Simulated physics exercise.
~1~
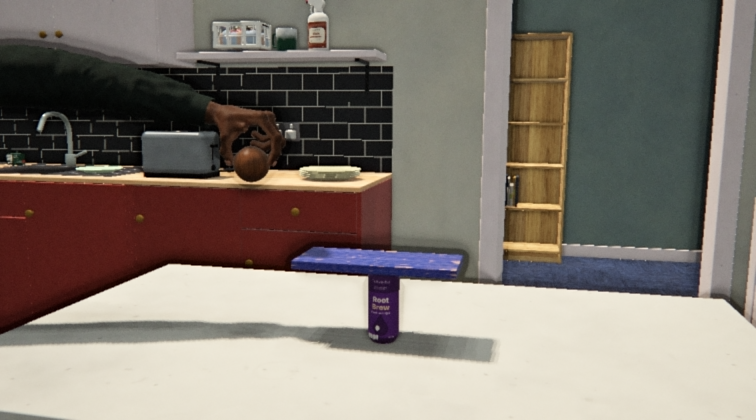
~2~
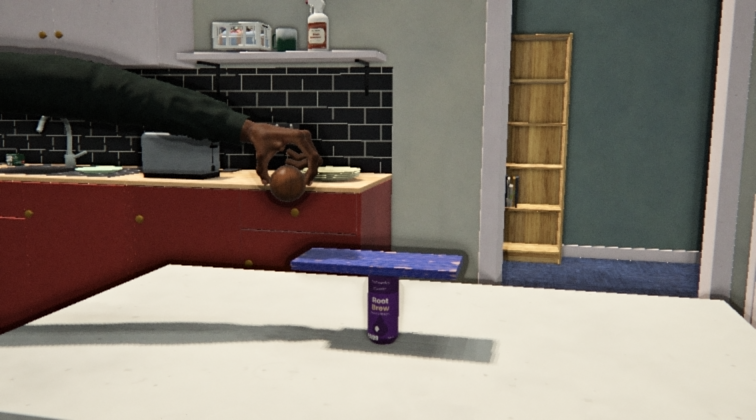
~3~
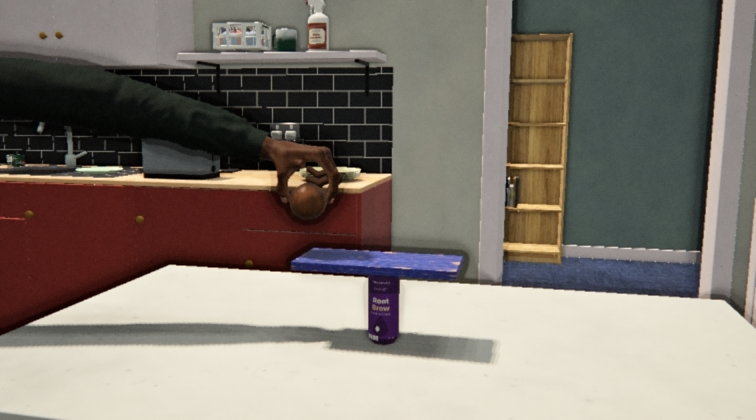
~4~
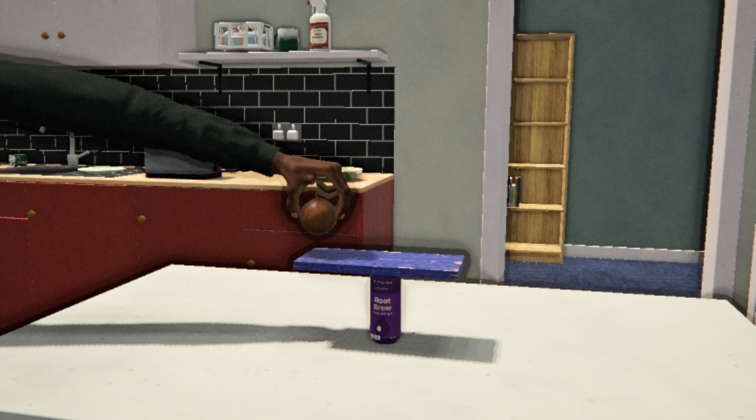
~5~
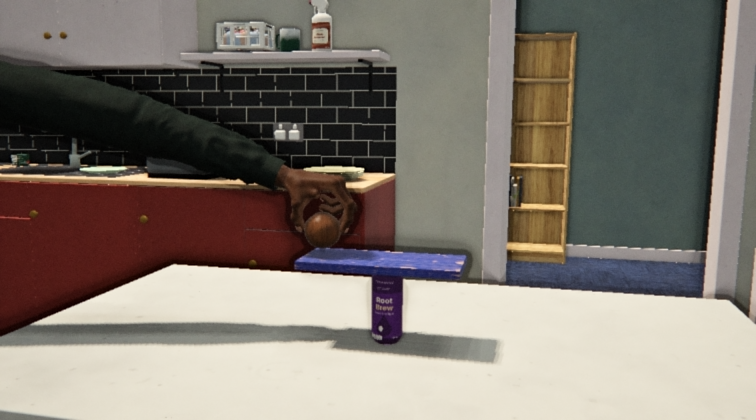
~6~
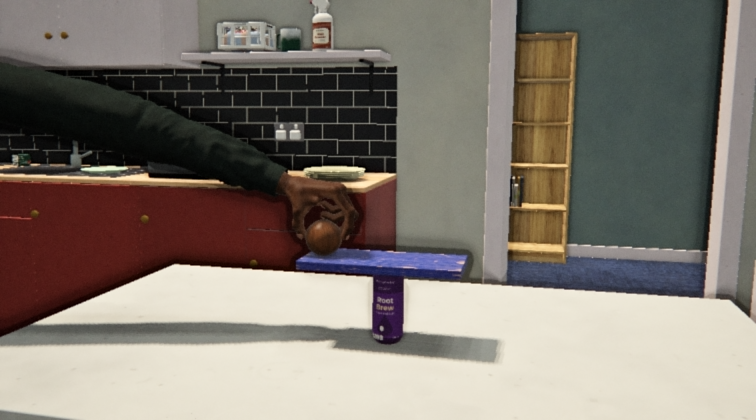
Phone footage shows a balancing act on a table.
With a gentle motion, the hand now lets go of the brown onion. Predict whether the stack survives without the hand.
It falters.
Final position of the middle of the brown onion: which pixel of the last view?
It ends near (309, 318).
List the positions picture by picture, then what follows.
On its way; brown onion (252, 164); purple can (384, 304), in the first frame.
On its way; brown onion (288, 183); purple can (383, 305), in the second frame.
On its way; brown onion (308, 201); purple can (384, 305), in the third frame.
On its way; brown onion (318, 217); purple can (386, 305), in the fourth frame.
On its way; brown onion (323, 230); purple can (387, 304), in the fifth frame.
In place under the hand; brown onion (324, 238); purple can (388, 304), in the sixth frame.
Then, 0.50 s after the last picture, brown onion now fallen; blue board tipped 66° from how it was.
Then, 0.80 s after the last picture, blue board now fallen; purple can tipped 38° from how it was.
Then, 0.90 s after the last picture, purple can now fallen.
By the end, fallen, purple can, blue board and brown onion. Seen from the same camera at the end, brown onion near (309, 318). The stack gives way.
